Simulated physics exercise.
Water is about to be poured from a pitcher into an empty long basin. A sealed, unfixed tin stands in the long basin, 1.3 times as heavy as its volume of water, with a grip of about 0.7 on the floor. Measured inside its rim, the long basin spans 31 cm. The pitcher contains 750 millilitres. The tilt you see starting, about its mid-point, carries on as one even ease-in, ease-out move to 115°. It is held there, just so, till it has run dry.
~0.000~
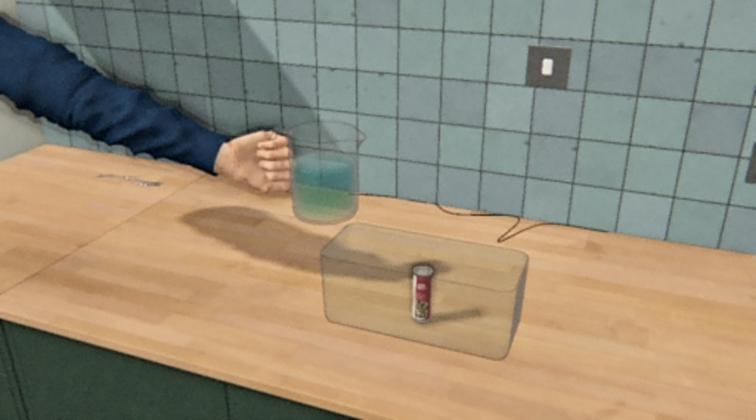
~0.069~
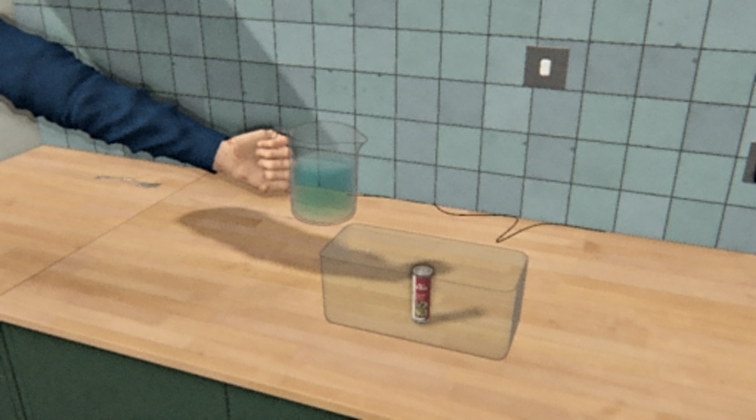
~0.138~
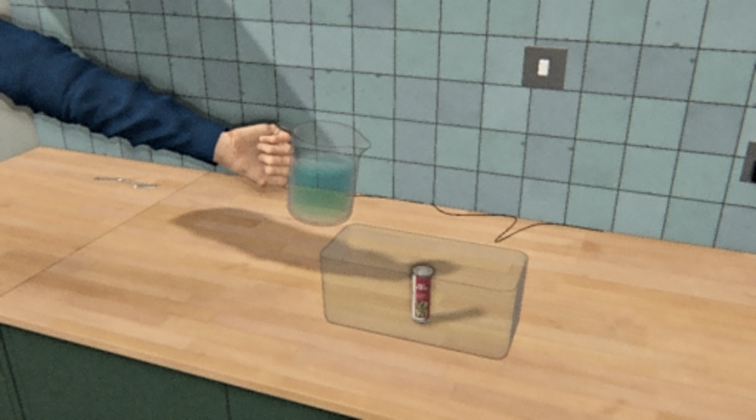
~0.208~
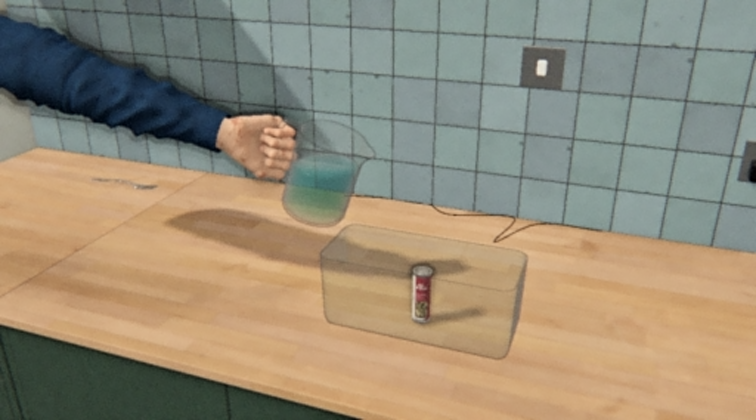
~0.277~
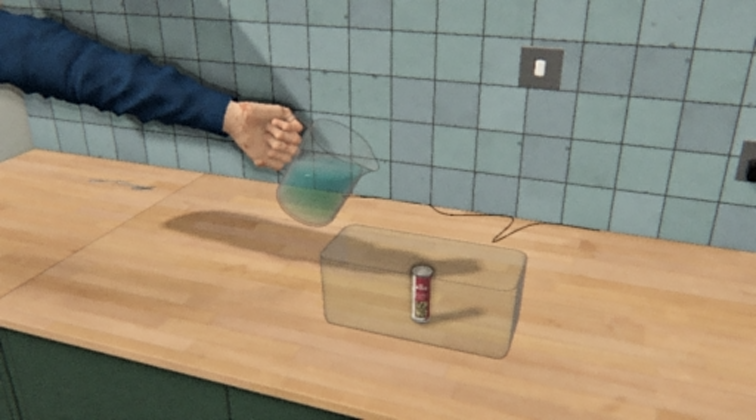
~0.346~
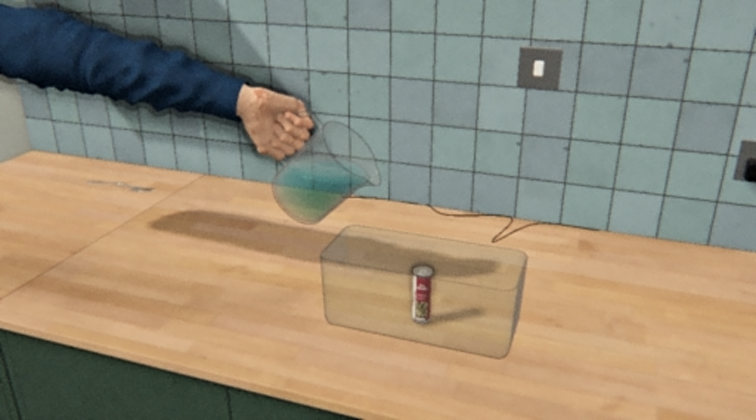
At the start, a hand in a blue sleeve holds a clear pitcher of blue-green liquid upright, beside an empty see-through basin with a small red tin. The hand then tilts the pitcher steadily to the right, its spout lowering toward the basin while the liquid's surface stays nearly level.
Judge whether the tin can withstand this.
My bet is it will last.
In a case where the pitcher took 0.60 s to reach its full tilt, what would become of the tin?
The tin remains upright.
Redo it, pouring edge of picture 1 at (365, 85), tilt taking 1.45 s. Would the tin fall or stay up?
Then it tips over.
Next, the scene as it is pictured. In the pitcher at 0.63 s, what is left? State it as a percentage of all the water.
Fraction remaining: Approx. 60 per cent.
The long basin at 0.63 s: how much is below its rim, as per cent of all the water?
About 20%.
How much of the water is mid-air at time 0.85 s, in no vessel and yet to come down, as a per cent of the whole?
Some 7 per cent.
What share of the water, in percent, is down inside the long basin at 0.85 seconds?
I'd put it at roughly 82 per cent.
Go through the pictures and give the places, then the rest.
Tilt 0°; pouring edge (366, 138); surface from (297, 156) to (355, 165); the long basin's rim runs from (334, 239) to (523, 274); the tin's top is at (423, 273), in the first picture.
Tilt 2°; pouring edge (367, 140); surface from (296, 157) to (355, 165), in the second picture.
Tilt 8°; pouring edge (370, 146); surface from (297, 158) to (356, 166), in the third picture.
Tilt 18°; pouring edge (375, 156); surface from (297, 161) to (358, 168), in the fourth picture.
Tilt 30°; pouring edge (379, 169); surface from (291, 167) to (362, 171), in the fifth picture.
Tilt 44°; pouring edge (381, 184); surface from (282, 168) to (371, 177), in the sixth picture.
By 0.63 s the tilt is 102° and 61 per cent is still to pour; the tin stands where it began.
By 0.85 s the tilt is 115° and 12 per cent is still to pour; the tin stands 1 cm from where it began.
By 1.07 s the tilt is 115° and 0 per cent is still to pour; the tin stands 1 cm from where it began.
By 1.31 s the tilt is 115° and 0 per cent is still to pour; the tin stands 1 cm from where it began.
At rest the tin stands 1 cm from where it began.
